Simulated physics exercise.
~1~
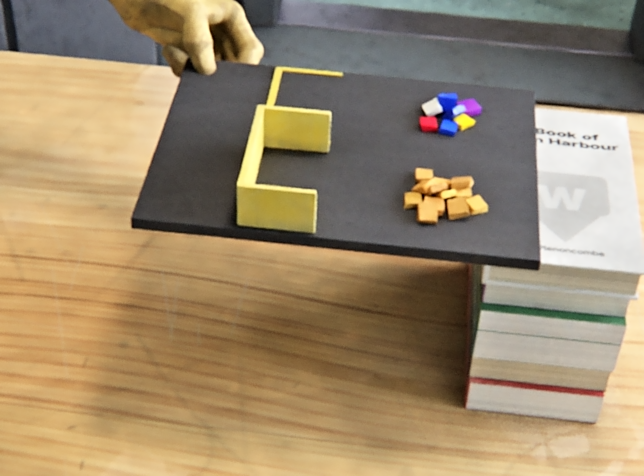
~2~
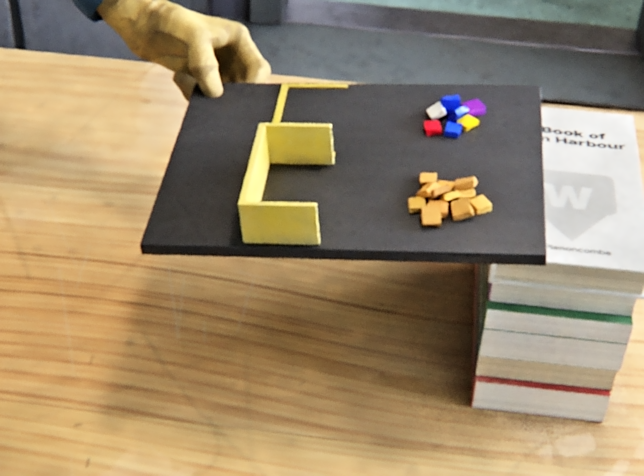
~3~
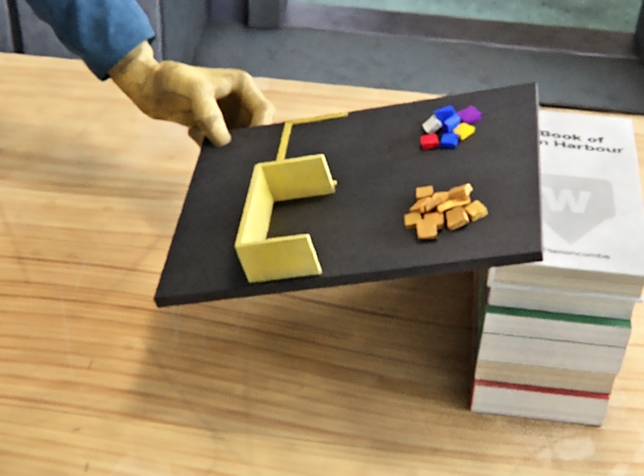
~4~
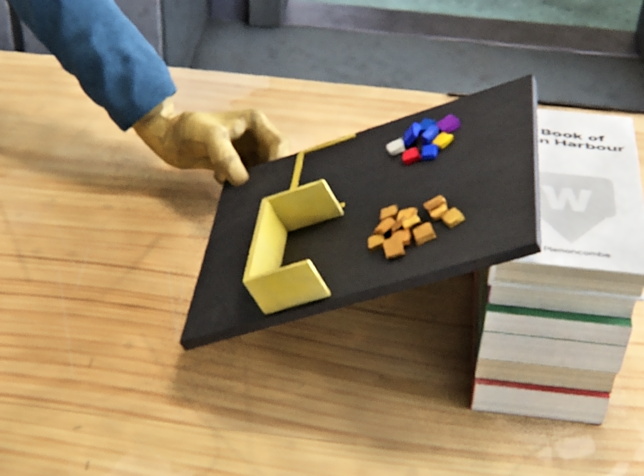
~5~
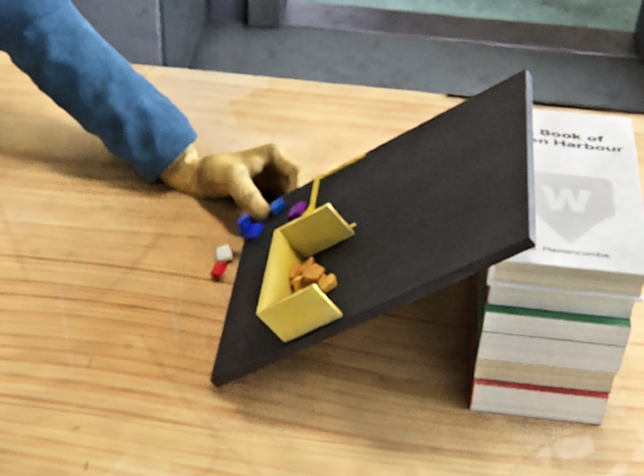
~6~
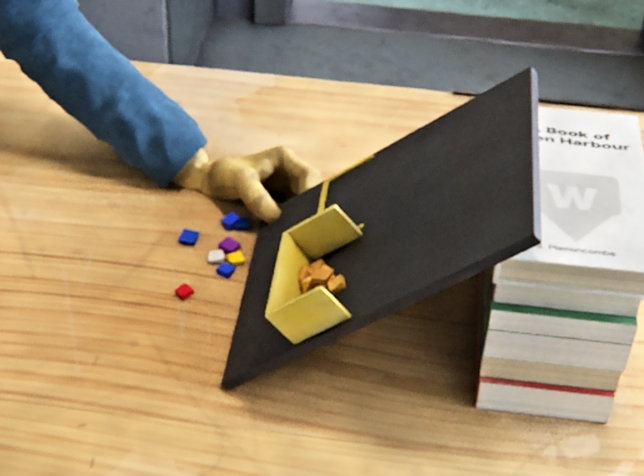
To begin with, a hand holds the left end of a black board level while its right end rests on a pile of books. On it sit a front handful of orange pieces and a back handful of small coloured blocks, with yellow strips standing to their left. The hand lowers its end, and the board tilts steadily. Both handfuls start sliding down to the left. The orange pieces gather behind the front strip and stop, while the coloured blocks pass the back one and spill off the board. Finally, the board rests as a ramp, the blocks scattered on the wooden table.
